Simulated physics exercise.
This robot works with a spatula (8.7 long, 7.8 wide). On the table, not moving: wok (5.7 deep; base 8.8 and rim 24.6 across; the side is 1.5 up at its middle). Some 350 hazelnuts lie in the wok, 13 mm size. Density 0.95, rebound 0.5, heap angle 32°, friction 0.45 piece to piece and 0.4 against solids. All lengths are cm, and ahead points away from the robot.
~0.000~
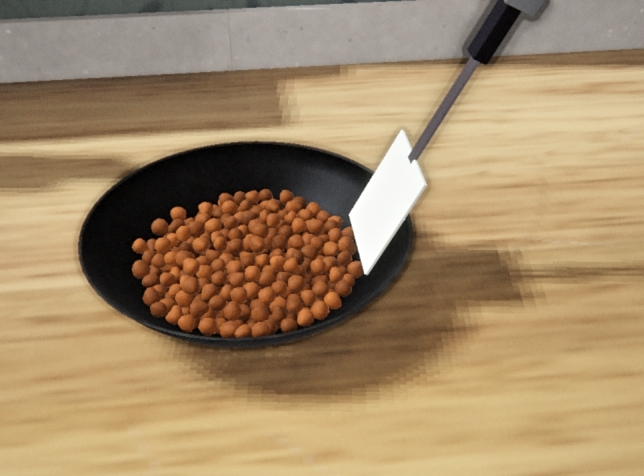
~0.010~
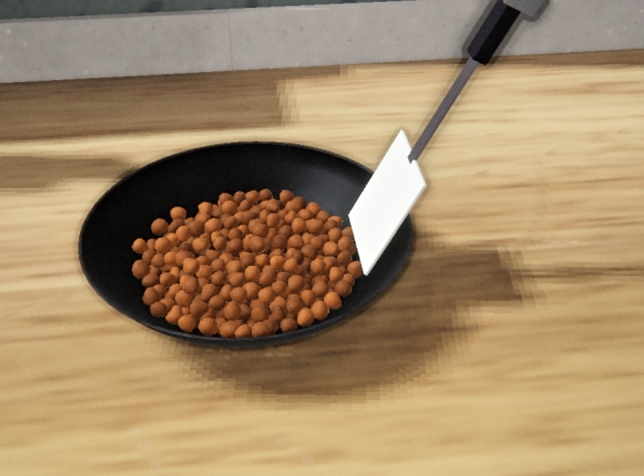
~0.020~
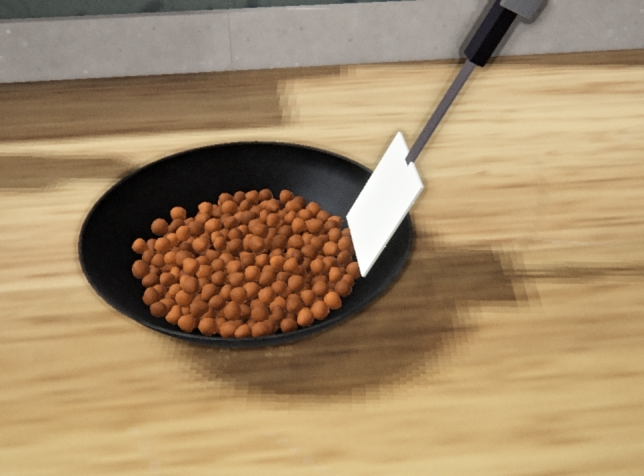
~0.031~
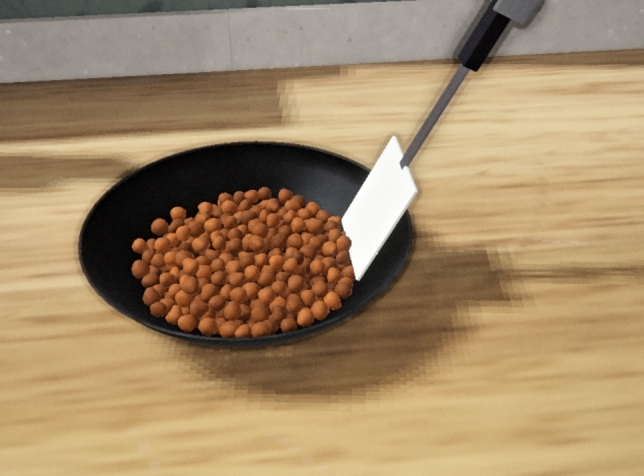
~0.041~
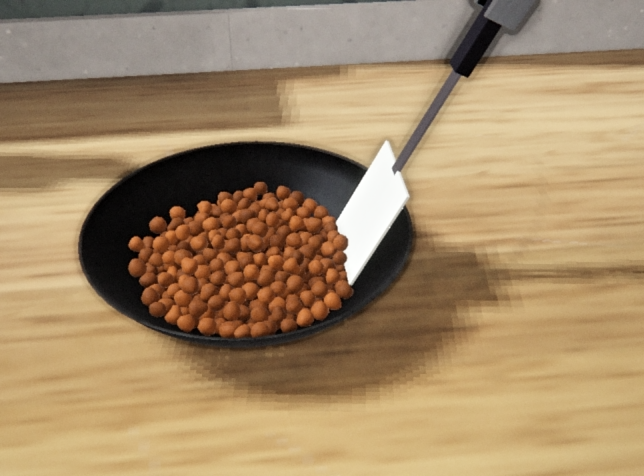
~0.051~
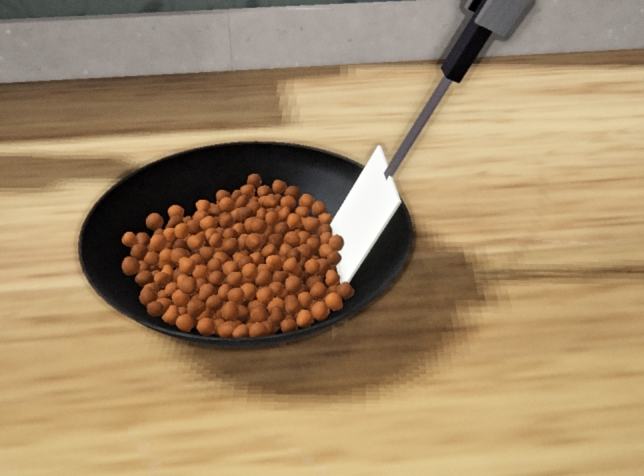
We see a black wok of round, orange-brown hazelnuts on a wooden table, with a white spatula at its right side; the spatula slides a short way left and slightly down, nudging the heap a little leftward.
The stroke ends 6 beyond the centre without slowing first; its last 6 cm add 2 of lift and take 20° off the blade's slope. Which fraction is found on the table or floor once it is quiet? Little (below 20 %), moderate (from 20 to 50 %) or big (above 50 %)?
Answer: Little; below 20 % of the hazelnuts finish on the table or floor.
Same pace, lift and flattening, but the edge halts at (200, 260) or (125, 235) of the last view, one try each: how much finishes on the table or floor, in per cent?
About 0 and 40 per cent.
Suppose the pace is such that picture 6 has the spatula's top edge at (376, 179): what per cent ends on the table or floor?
Some 20 per cent.
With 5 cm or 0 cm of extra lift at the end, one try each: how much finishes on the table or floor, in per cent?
Some 10 and 5 per cent.
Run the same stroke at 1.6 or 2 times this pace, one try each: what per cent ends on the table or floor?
Some 20 and 40 per cent.
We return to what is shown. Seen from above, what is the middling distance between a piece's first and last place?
Some 5 cm.
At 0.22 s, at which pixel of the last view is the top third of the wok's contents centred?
Around (152, 232).
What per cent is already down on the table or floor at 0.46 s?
About 5 per cent.
After 0.13 s, sloping 63°, highest piece 6 above the table; 352 in the wok.
After 0.22 s, sloping 55°, highest piece 7 above the table; 350 in the wok, 2 on the blade or in flight.
After 0.46 s, sloping 43°, highest piece 7 above the table; 327 in the wok, 22 on the table or floor, 3 on the blade or in flight.
After 1.51 s, sloping 43°, highest piece 7 above the table; 325 in the wok, 27 on the table or floor.
In the end, 325 in the wok, 27 on the table or floor. That is 8 % on the table or floor.
